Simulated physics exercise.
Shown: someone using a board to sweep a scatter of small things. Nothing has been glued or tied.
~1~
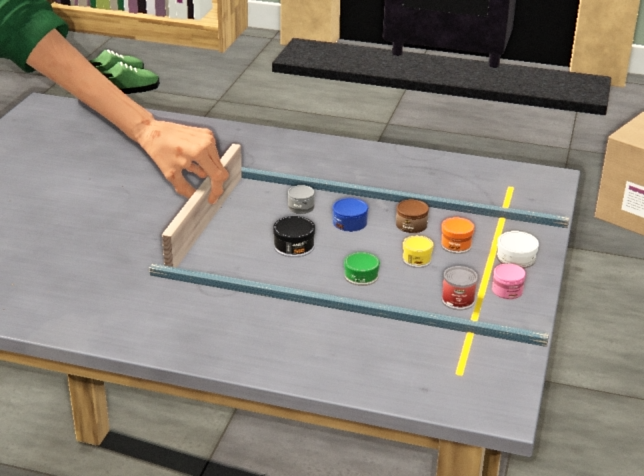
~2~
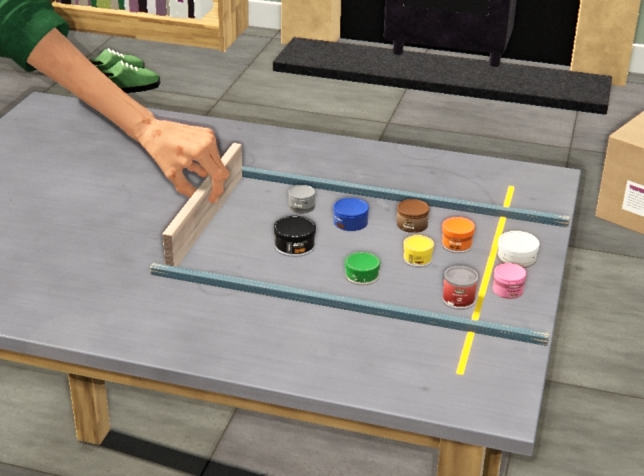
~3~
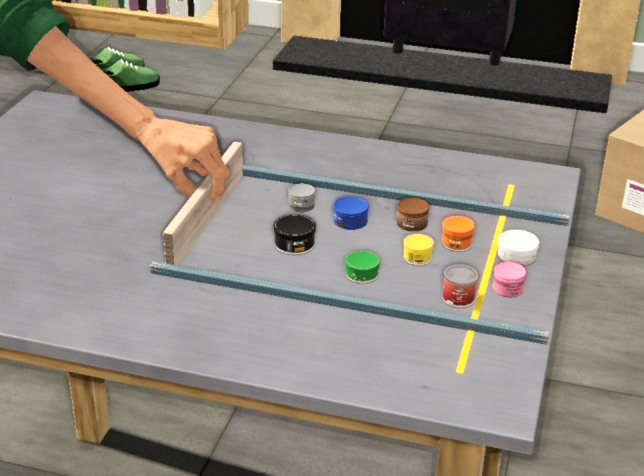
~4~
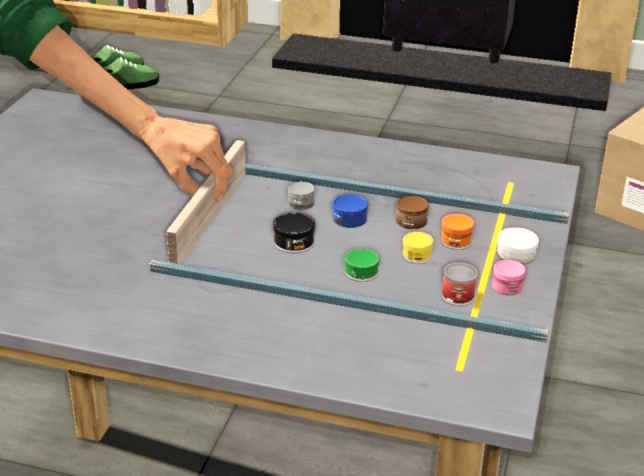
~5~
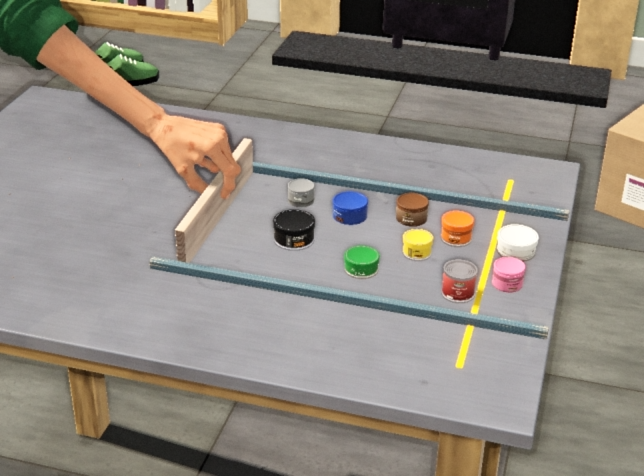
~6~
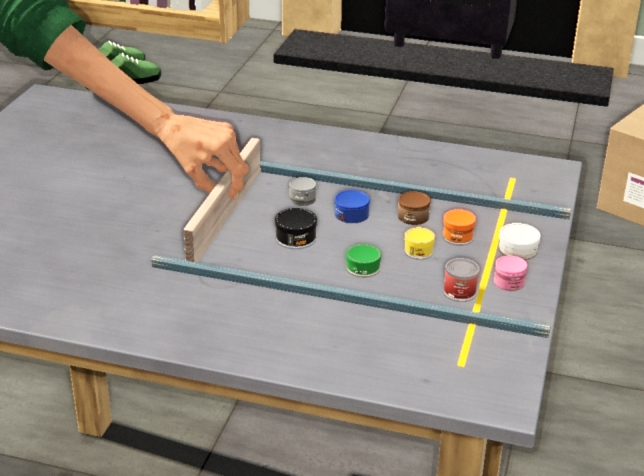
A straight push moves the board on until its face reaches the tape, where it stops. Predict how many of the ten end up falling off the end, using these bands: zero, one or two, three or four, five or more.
So in the end, just one or two bits get shoved clean off.
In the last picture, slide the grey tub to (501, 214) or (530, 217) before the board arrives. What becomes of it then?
In the two tries the grey tub is not knocked off and is not knocked off, in that order.
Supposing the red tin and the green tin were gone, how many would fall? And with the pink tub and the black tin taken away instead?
First 1, then 1.
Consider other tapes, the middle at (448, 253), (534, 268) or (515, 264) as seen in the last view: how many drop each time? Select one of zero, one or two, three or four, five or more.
First none, then more than four, then one to two.
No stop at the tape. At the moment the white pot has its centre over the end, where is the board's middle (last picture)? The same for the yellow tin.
Roughly (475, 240); roughly (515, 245).
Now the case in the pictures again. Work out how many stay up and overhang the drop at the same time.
It would come to 0.
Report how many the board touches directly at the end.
Number: 4.
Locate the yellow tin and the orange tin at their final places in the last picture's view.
Roughly (541, 257); the other one roughly (549, 240).
Soon after, none off yet; white pot at rest near (519, 242); pink tub at rest near (510, 273); red tin at rest near (461, 280).
In the end, the number that fall off is one or two; gone, white pot.
